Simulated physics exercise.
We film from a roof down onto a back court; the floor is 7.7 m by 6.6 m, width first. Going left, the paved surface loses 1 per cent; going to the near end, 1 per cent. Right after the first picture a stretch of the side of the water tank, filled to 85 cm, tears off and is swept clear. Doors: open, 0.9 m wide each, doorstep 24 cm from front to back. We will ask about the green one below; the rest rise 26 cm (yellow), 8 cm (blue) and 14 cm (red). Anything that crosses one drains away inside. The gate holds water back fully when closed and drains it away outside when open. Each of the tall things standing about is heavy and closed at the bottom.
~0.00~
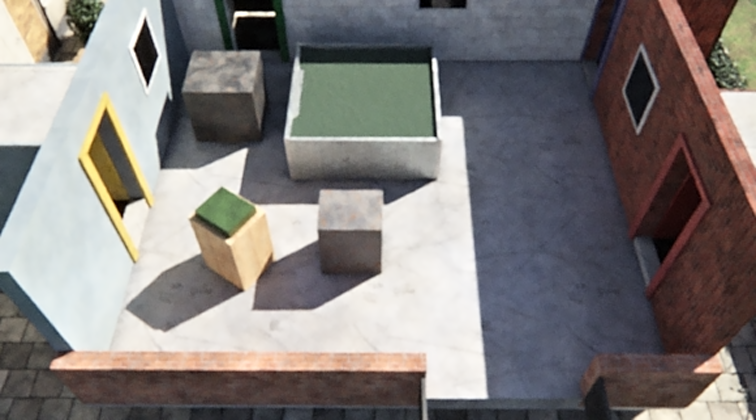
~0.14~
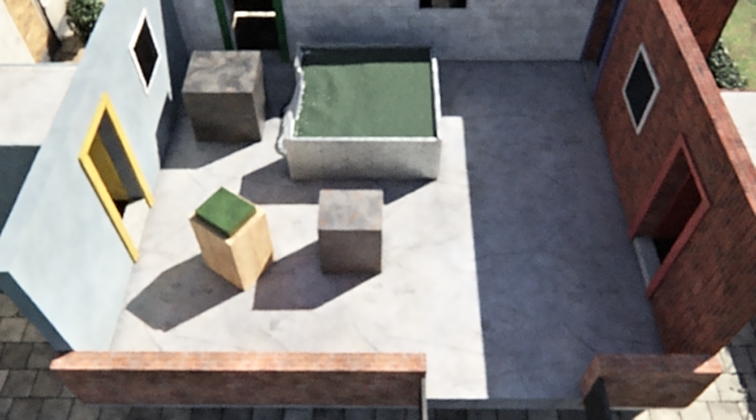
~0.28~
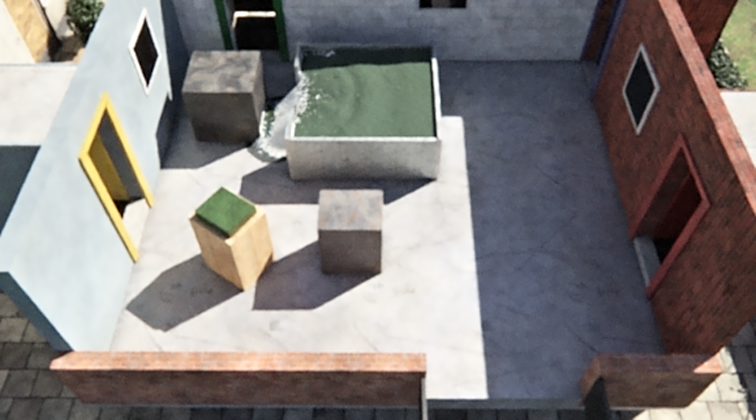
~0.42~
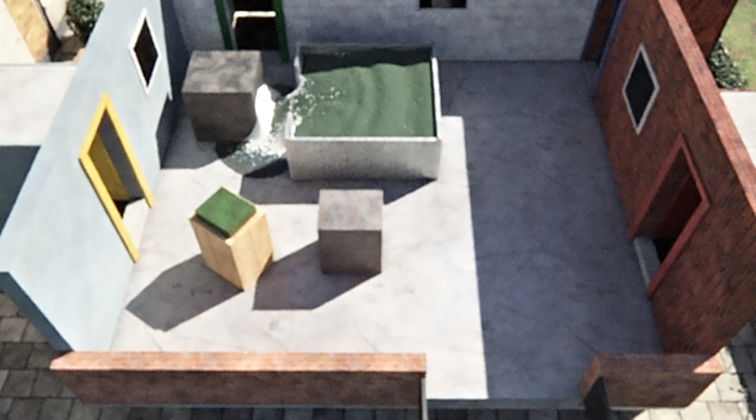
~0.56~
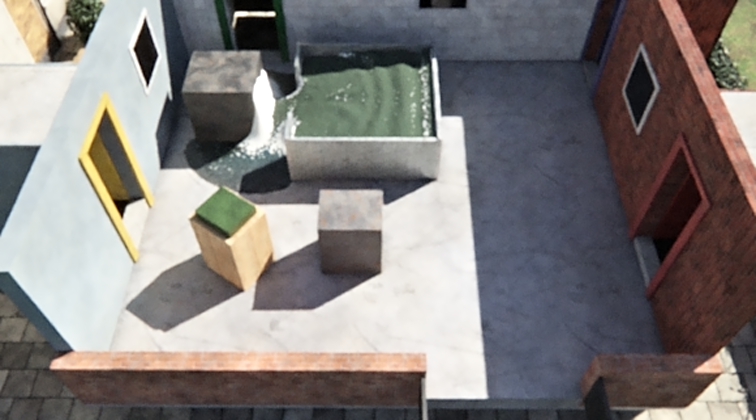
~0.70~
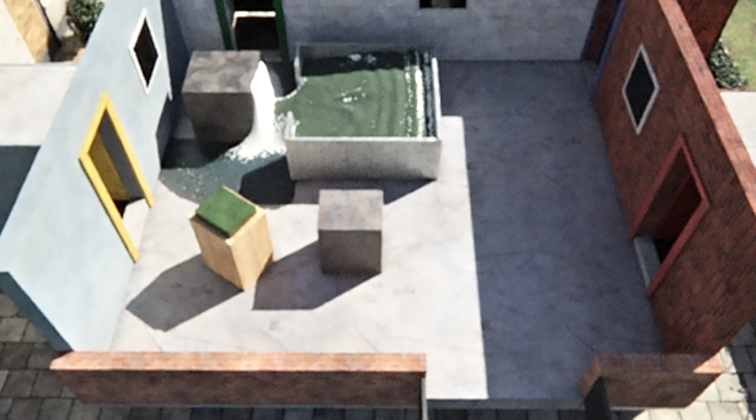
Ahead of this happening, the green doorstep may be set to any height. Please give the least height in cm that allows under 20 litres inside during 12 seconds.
It would have to be roughly 33 cm high.
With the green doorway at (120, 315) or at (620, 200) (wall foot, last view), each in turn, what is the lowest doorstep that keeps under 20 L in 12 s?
Roughly 23 cm for the first and 7.0 cm for the second.
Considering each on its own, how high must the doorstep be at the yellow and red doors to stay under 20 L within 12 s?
You'd want about 18 centimetres at yellow and about 7.5 centimetres at red.
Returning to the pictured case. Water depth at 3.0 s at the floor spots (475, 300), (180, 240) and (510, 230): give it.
Depths in order: 0 / 5 / 0 cm.
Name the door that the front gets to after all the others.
Last: Red.
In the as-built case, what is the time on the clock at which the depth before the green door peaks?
I'd say near 2.2 seconds.
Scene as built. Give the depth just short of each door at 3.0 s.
Depths in cm - yellow: 18, green: 23, blue: 0, red: 0.
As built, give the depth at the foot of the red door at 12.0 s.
About 7.0 cm.
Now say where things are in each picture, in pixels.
The first picture shows still water, 85 cm deep, in the water tank at (365, 92); the green door at (252, 18) is dry.
In the second picture, water pours out at (299, 117) and has run 0.3 m, to (279, 148); about 13 cm deep outside, 85 cm at the back.
In the third picture, water pours out at (299, 117) and has run 0.8 m, to (252, 148); about 21 cm deep outside, 85 cm at the back.
In the fourth picture, the front is at (221, 150), 1.3 m from the gap at (299, 117); 1.7 m2 of floor is wet, 84 cm left at the back.
In the fifth picture, the front is at (192, 158), 1.8 m from the gap at (299, 117); 2.9 m2 of floor is wet, 79 cm left at the back.
In the sixth picture, water pours out at (299, 116) and has run 2.4 m, to (160, 174); about 4 cm deep outside, 71 cm at the back; water is at the green door at (252, 18).
After 1.4 s water covers 20 % of the floor, deepest (70 cm) near (272, 131); 20 cm at the green door, 79 litres in over its 8 cm doorstep.
After 3.0 s water covers 45 % of the floor, deepest (41 cm) near (129, 380); 23 cm at the green door, 307 litres in over its 8 cm doorstep.
After 12.0 s water covers 100 % of the floor, deepest (16 cm) near (102, 380); 9 cm at the green door, 596 litres in over its 8 cm doorstep.
At the green door as built, the water arrived by 0.7 s and peaked near 28 cm at 2.2 s.
Run again over the same 12 s with other heights there, 35 litres in over 30 cm, 3 litres over 40.5 cm. The limit of 20 litres is kept from about 33 cm up.
